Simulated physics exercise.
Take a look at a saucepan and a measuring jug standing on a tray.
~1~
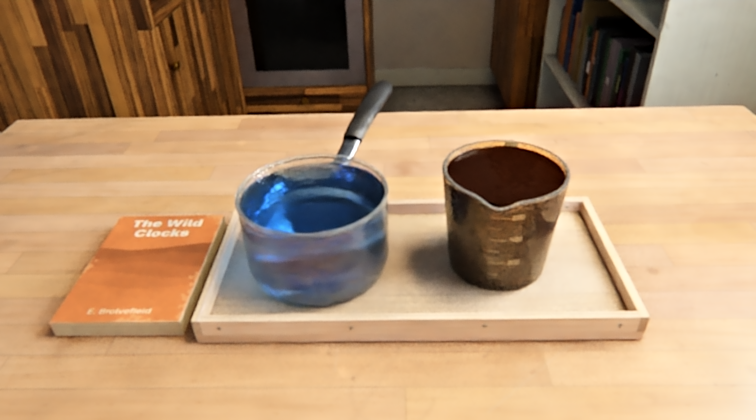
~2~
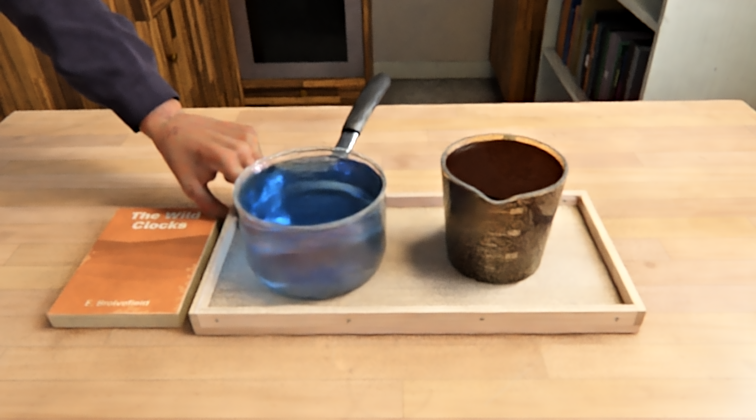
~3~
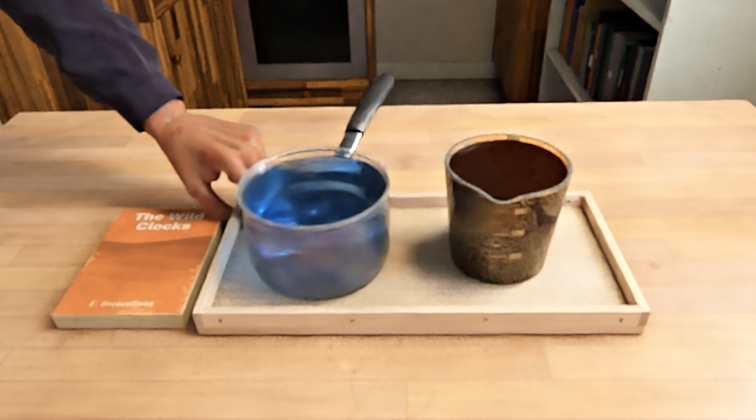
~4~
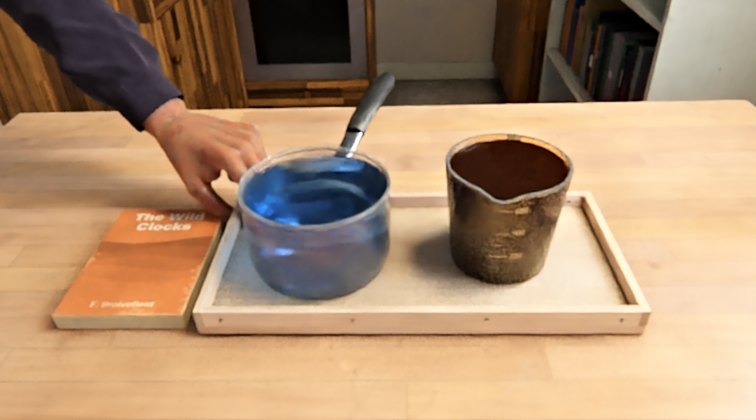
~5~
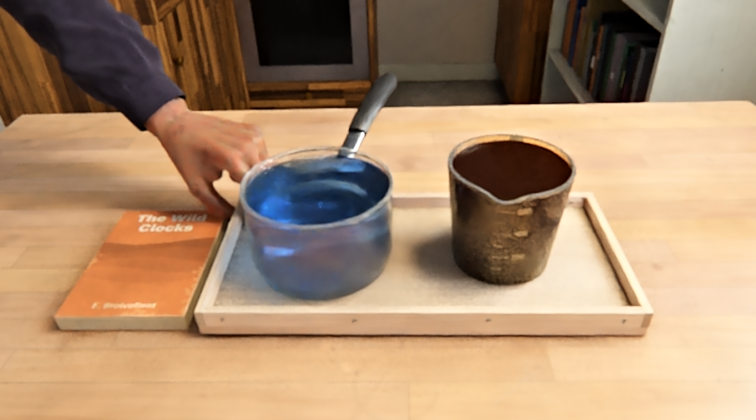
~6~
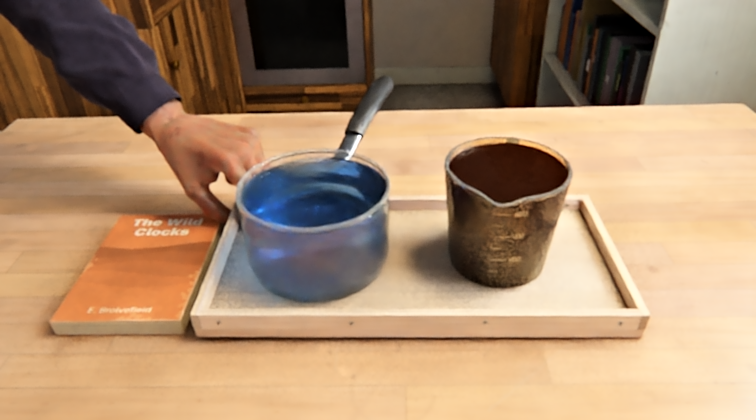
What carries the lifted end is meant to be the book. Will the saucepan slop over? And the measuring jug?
My prediction: Saucepan: It will not slosh over, measuring jug: It will not slosh over.
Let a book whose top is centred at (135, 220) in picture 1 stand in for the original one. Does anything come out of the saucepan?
It overflows.
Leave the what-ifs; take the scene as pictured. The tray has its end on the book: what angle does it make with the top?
About 3°.
A moment on, the tray slopes by about 2°; saucepan, all is still inside; measuring jug, all is still inside.
Further on, the tray slopes by about 4°; saucepan, all is still inside; measuring jug, all is still inside.
When it is over, the tray slopes by about 3°, resting on the book; saucepan, all is still inside; measuring jug, all is still inside.
